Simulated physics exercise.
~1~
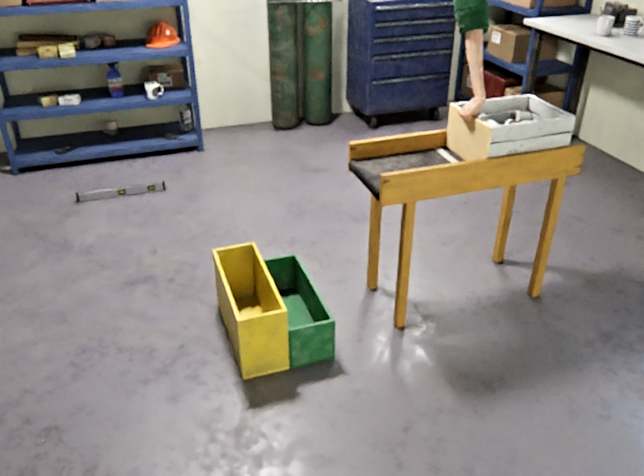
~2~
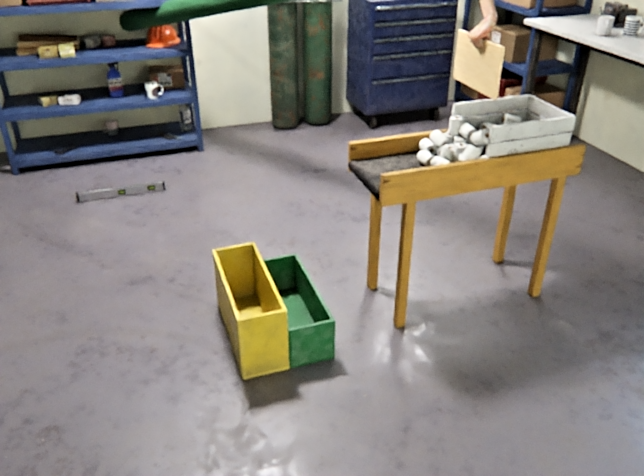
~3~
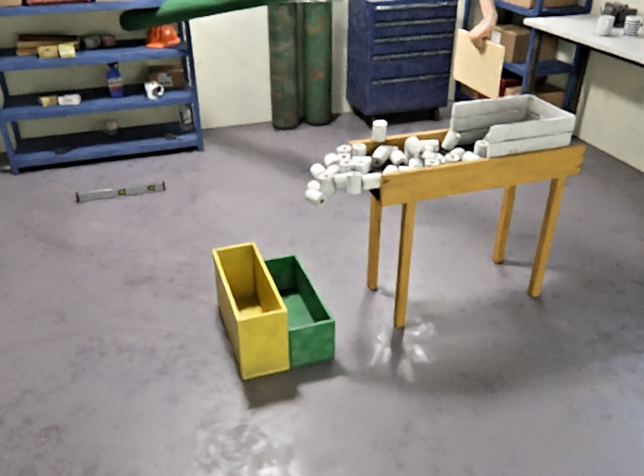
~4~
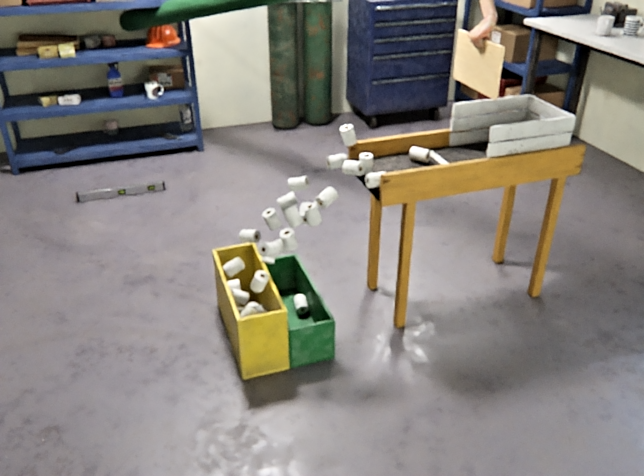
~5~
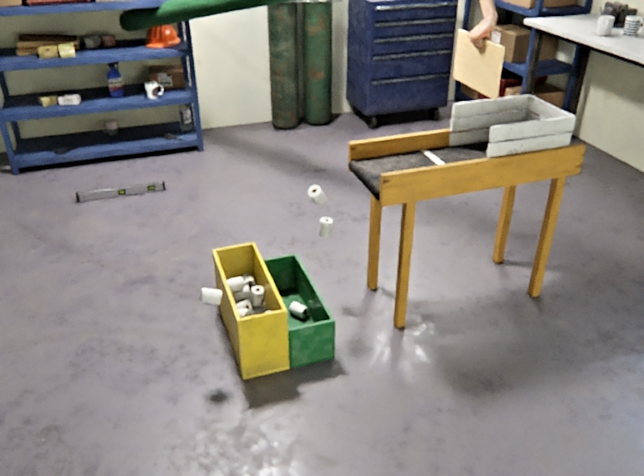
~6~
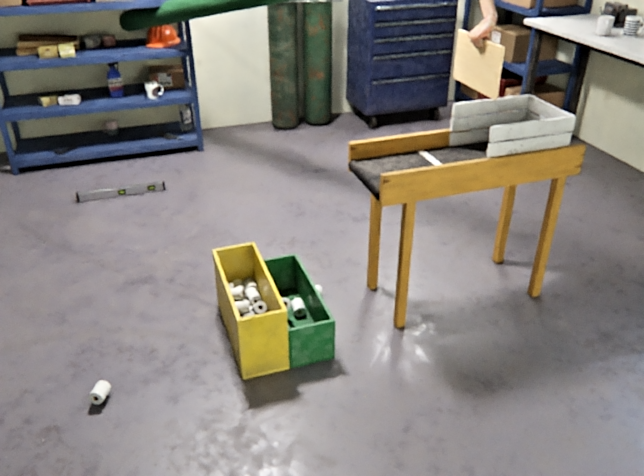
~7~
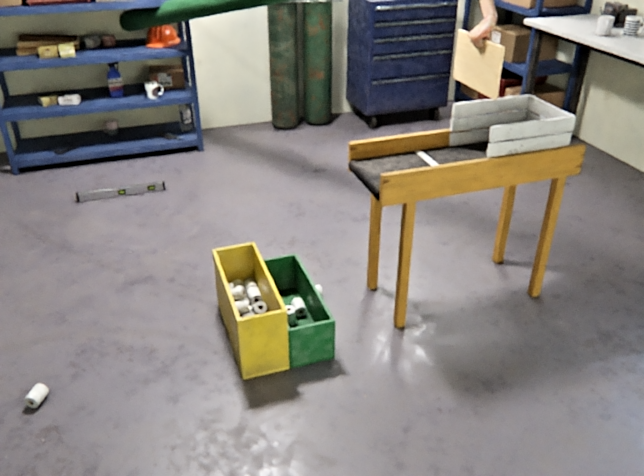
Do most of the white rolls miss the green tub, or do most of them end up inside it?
Most of the rolls miss the green tub. Only a small share, fewer than one in six, end up in it, while most land in the yellow tub.
The clip shows a hand lifting a board from a white pen, and white rolls riding left along a belt and tumbling off its end toward two tubs. Most land in the yellow tub and a few in the green one, while one roll ends on the floor at the lower left.
